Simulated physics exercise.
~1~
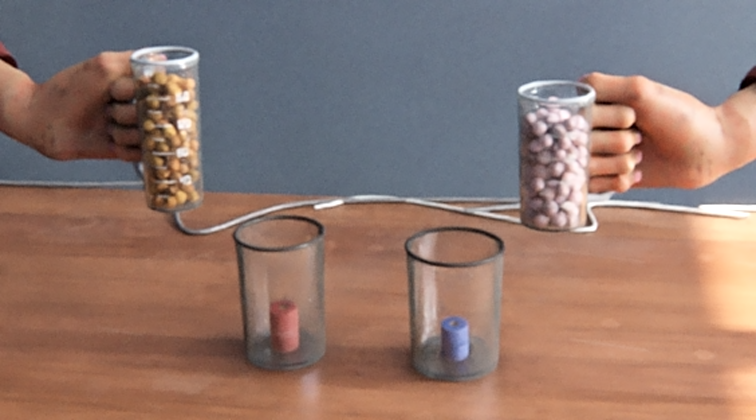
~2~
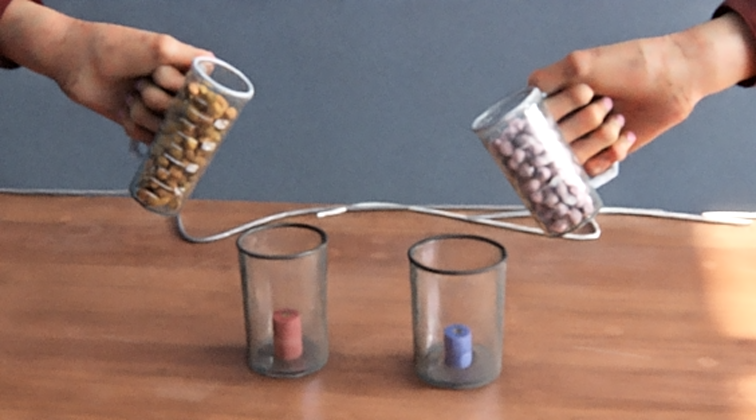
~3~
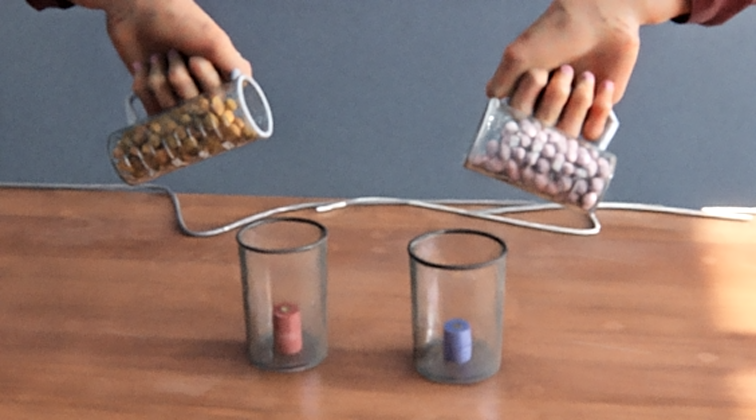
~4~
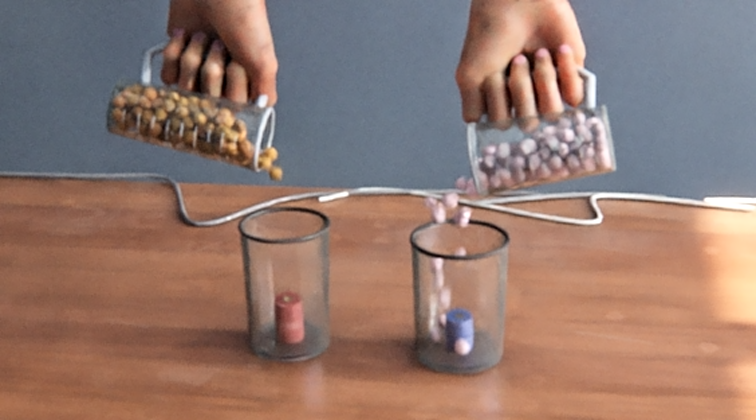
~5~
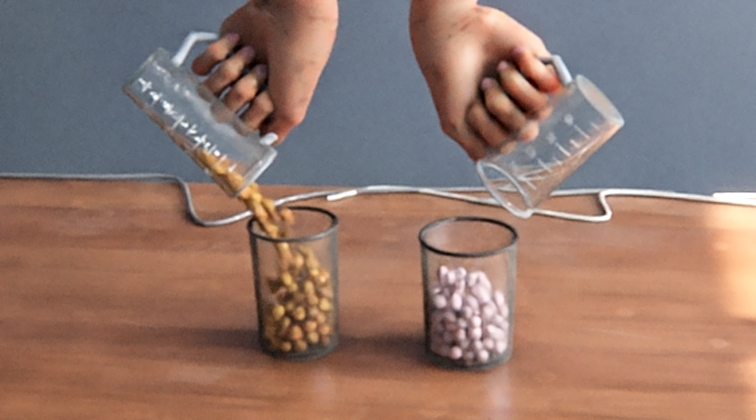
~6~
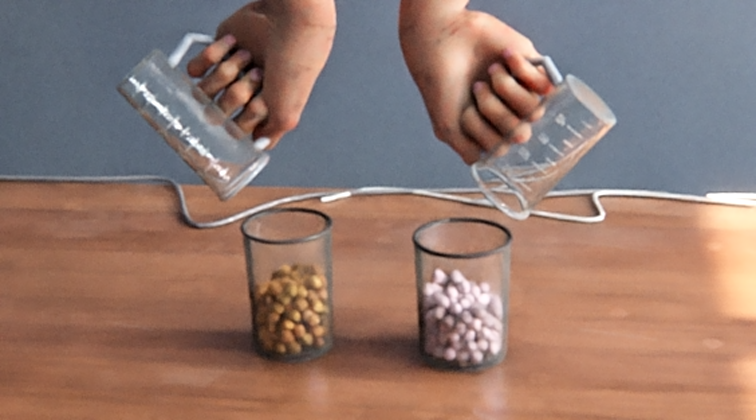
In the video, two hands tip clear cups of yellowish-brown and pale pink pieces over two glasses holding a small red and a small blue cylinder. The pink pieces pour first, then the brown, until both cylinders are covered and the glasses are about half full.
